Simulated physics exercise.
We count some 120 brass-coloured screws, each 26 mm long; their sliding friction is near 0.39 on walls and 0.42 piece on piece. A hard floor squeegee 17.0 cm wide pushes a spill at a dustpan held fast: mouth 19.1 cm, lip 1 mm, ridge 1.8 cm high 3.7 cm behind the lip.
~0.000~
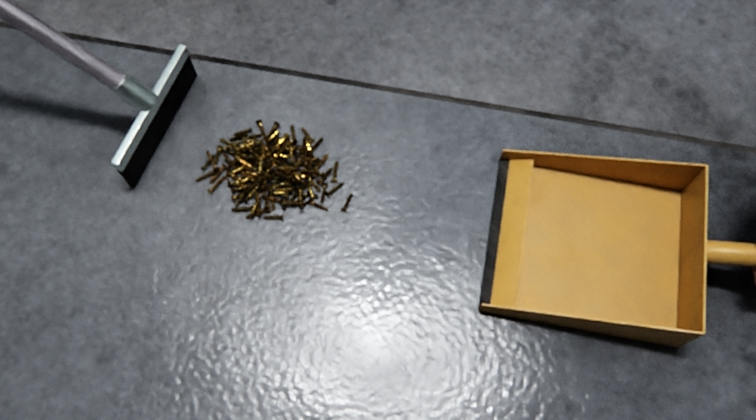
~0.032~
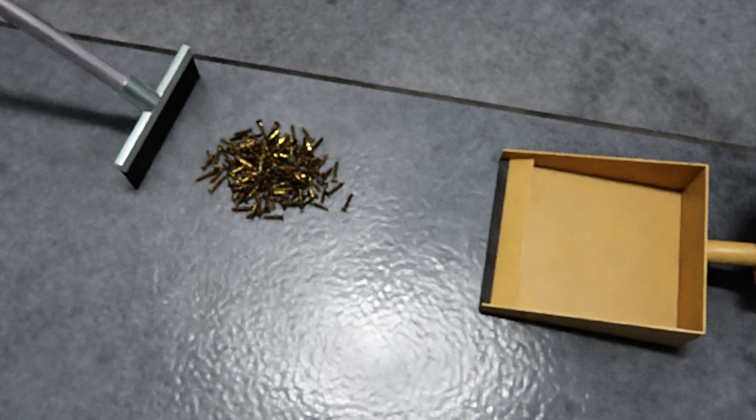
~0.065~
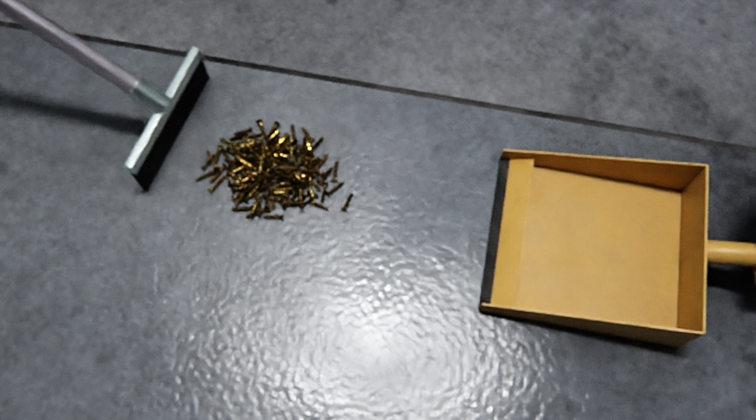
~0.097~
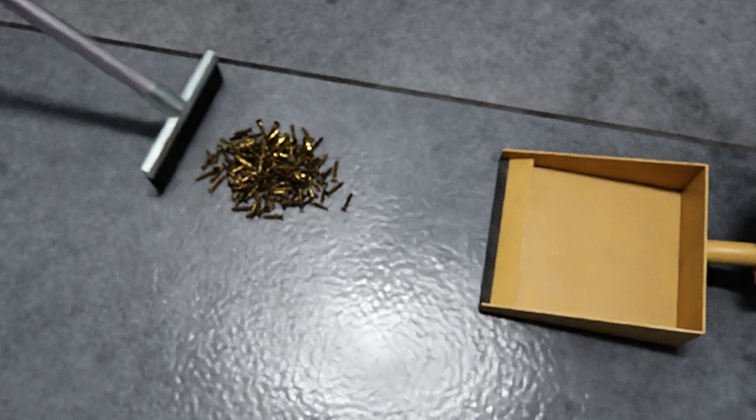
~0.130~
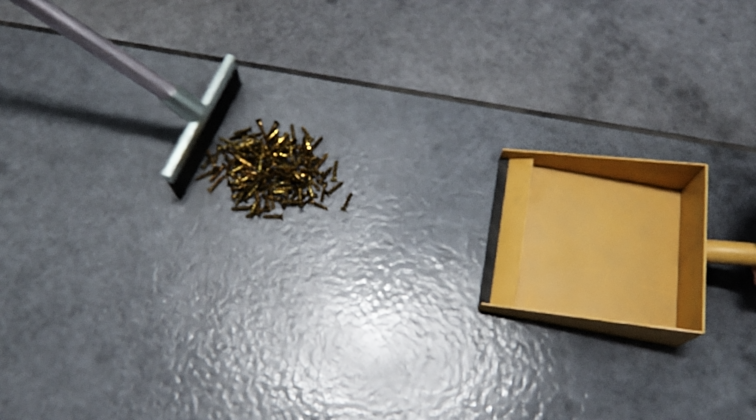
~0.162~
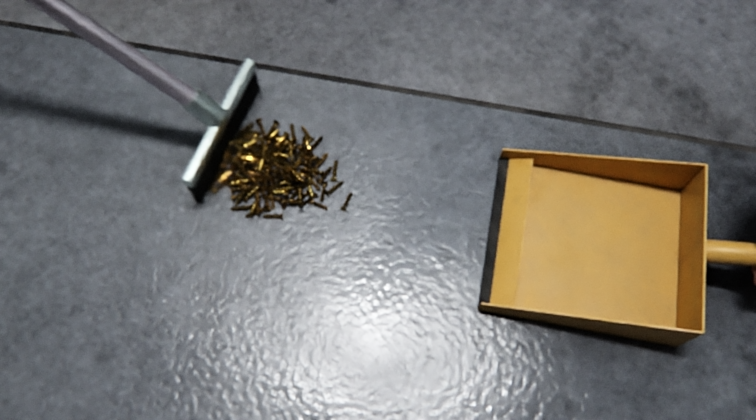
Squeegee sliding rightward across a grey floor and pressing into a pile of brass-coloured screws, a yellow dustpan sitting still.
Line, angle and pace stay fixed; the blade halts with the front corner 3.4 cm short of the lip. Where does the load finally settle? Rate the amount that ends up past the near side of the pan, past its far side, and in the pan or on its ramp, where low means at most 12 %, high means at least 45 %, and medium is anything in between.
Near side - low, far side - low, pan - medium.
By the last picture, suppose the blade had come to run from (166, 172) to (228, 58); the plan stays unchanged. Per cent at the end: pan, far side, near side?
That ends as pan 5, far 5, and near 5.
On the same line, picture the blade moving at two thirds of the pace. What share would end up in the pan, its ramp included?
Then around 5 per cent.
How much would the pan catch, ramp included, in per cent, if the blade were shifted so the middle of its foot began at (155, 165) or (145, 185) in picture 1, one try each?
The two tries give some 25 % and some 15 %.
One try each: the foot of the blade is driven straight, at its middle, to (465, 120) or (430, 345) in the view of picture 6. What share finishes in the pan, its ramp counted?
Around 0 per cent, and around 0 per cent.
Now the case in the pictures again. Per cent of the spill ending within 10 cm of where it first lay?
Roughly 0 in a hundred.
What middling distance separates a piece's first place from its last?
That distance is close to 26 cm.
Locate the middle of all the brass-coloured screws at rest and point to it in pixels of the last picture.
In the last view, approximately (481, 224).
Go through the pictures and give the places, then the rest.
Blade from (119, 166) to (184, 53), moved 0.0 cm, 0 of the pieces shifted so far; middle of the pieces at (268, 162); pan at (601, 251), in the first picture.
Blade from (123, 166) to (187, 53), moved 0.4 cm, 0 of the pieces shifted so far; middle of the pieces at (268, 162), in the second picture.
Blade from (133, 169) to (197, 55), moved 1.6 cm, 0 of the pieces shifted so far; middle of the pieces at (268, 162), in the third picture.
Blade from (149, 172) to (212, 59), moved 3.6 cm, 0 of the pieces shifted so far; middle of the pieces at (268, 161), in the fourth picture.
Blade from (169, 177) to (231, 63), moved 6.1 cm, 0 of the pieces shifted so far; middle of the pieces at (268, 161), in the fifth picture.
Blade from (190, 182) to (250, 67), moved 8.5 cm, 22 of the pieces shifted so far; middle of the pieces at (278, 173); pan at (600, 251). The blade's pace is about 0.76 m/s, heading 4 degrees towards the viewer's side, in the sixth picture.
Then, at 0.35 s, middle of the blade 19 cm from the lip; 0 % over the lip, far side 0 %, near side 0 %.
After 0.48 s, middle of the blade 9 cm from the lip; 0 % over the lip, far side 0 %, near side 5 %.
Then, at 0.73 s, middle of the blade 5 cm from the lip; 20 % over the lip, far side 5 %, near side 10 %.
In the end, at 1.6 s, near side 10 %, far side 5 %, pan 20 %, in front of the lip or behind the blade 65 %.
